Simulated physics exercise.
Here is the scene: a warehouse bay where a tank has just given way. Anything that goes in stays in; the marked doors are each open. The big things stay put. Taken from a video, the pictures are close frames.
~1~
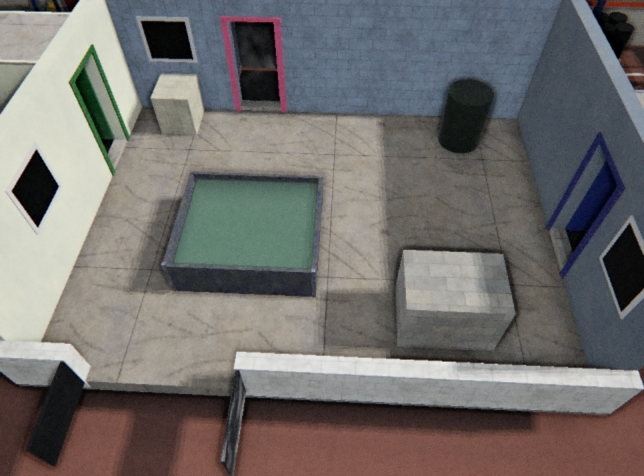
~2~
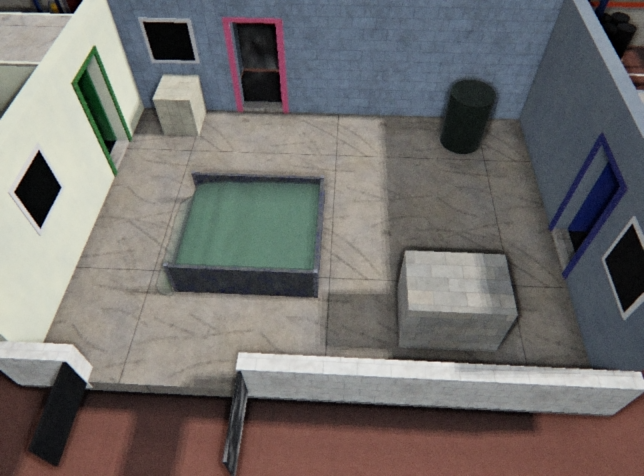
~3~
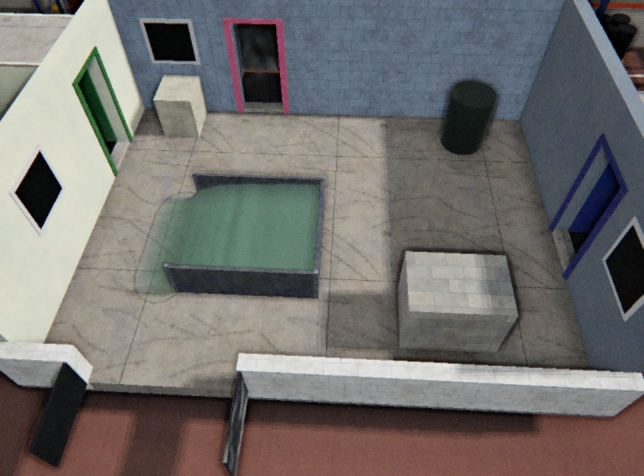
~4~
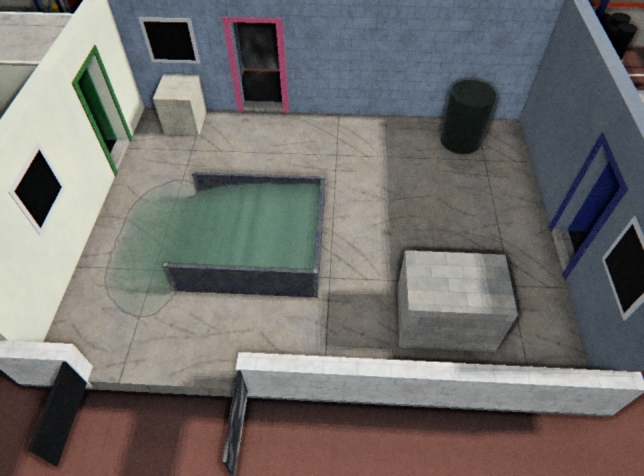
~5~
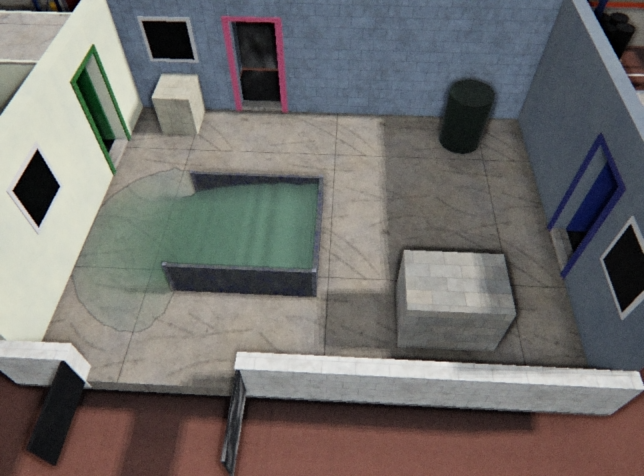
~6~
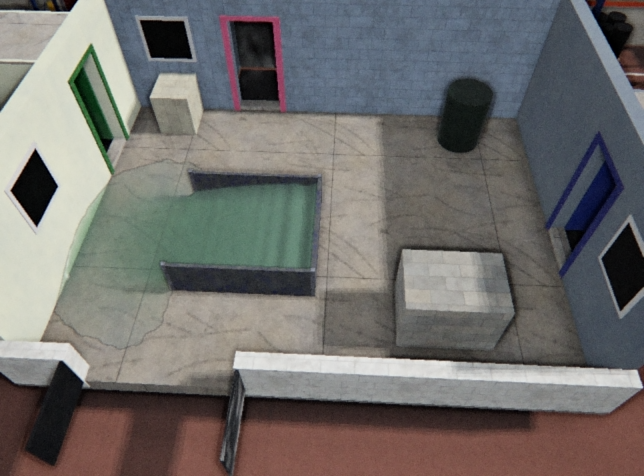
The clip shows a walled bay with a rectangular tank of still green water, whose left side opens; water pours out leftward and spreads across the pale floor in a widening sheet, reaching the white wall on the left.
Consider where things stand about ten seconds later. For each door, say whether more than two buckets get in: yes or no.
Pink door: No; green door: Yes; blue door: No.
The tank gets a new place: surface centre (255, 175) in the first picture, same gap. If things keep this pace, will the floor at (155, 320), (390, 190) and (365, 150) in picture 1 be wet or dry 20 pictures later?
One after the other: Flooded, no water, free of water.
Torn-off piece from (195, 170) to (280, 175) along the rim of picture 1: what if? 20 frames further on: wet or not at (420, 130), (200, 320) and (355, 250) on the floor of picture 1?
Point one reached; point two not reached; point three not reached.
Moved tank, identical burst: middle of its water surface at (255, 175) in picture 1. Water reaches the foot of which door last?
I say the door marked blue.
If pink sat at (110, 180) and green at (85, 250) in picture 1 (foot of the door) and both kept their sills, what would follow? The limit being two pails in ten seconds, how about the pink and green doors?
I'd say the pink door beats the mark and the green door beats the mark.
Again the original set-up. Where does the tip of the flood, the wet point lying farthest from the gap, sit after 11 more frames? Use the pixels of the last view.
Point: (140, 110) in the last picture's pixels.
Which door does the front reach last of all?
From what the pictures show, it's the blue door.
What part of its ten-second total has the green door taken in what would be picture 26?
About 25 per cent.
A moment on, water covers 15 % of the floor; the pink door not reached, the green door wet at the sill, nothing in, the blue door not reached.
Next, water covers 20 % of the floor; the pink door not reached, the green door under two buckets in, the blue door not reached.
Then, water covers 40 % of the floor; the pink door wet at the sill, nothing in, the green door over two buckets in, the blue door not reached.
Later, water covers 70 % of the floor; the pink door wet at the sill, nothing in, the green door far over two buckets in, the blue door not reached.
In the end, water covers 95 % of the floor; the pink door wet at the sill, nothing in, the green door far over two buckets in, the blue door wet at the sill, nothing in.
